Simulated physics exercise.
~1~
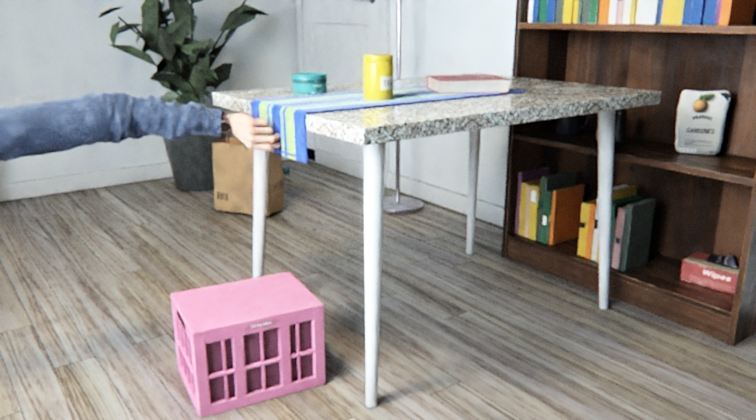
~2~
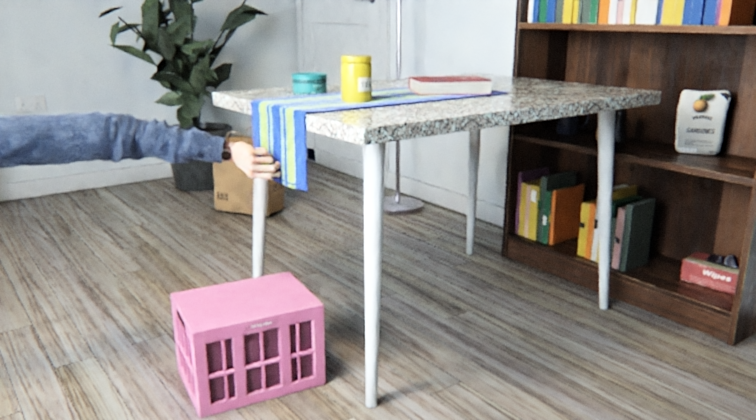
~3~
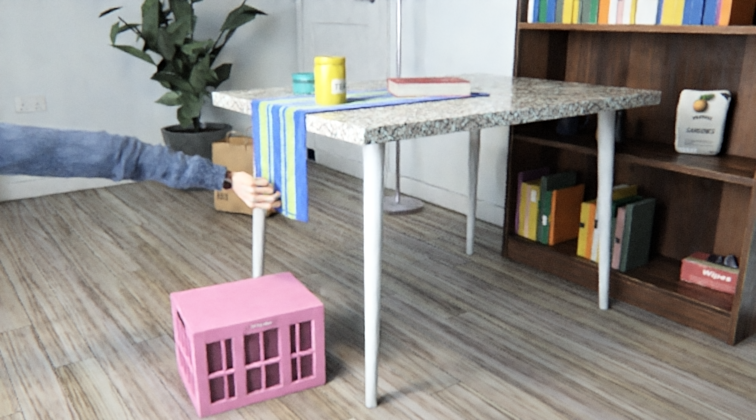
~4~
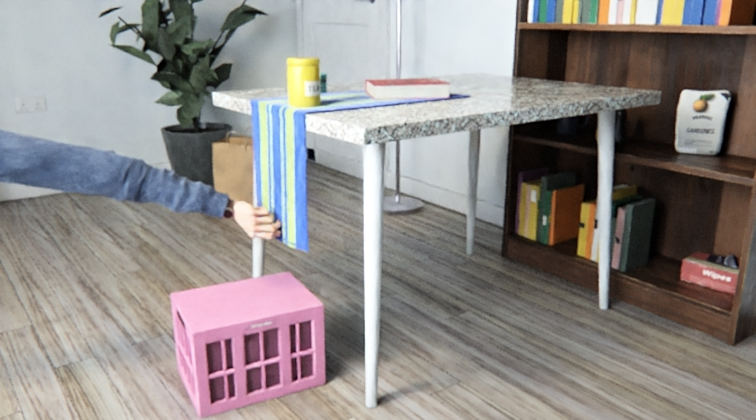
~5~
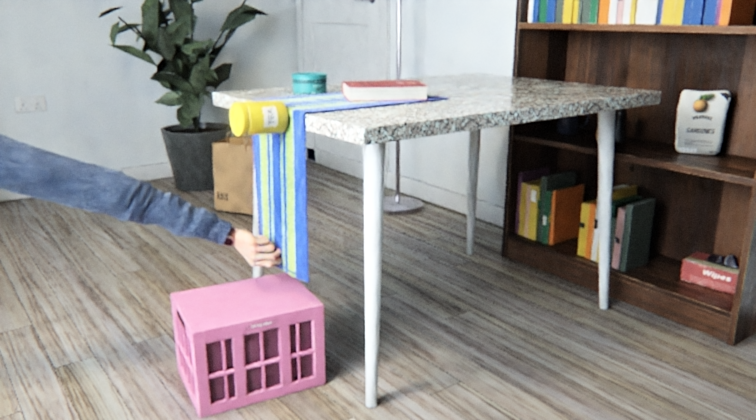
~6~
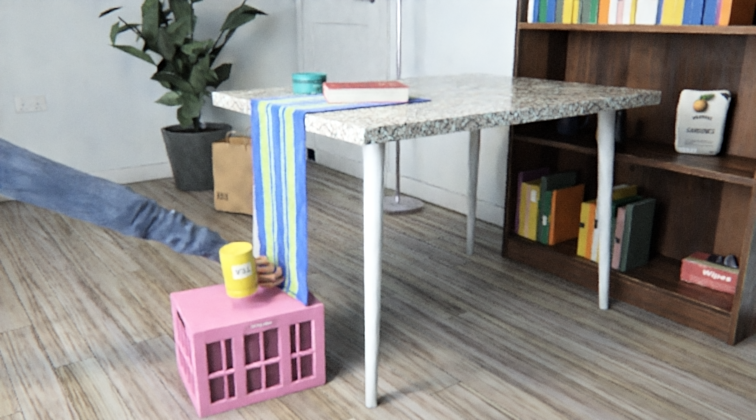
Blue striped towel being pulled down off a table by a hand, tipping a yellow jar onto the pink crate, turquoise tub staying.
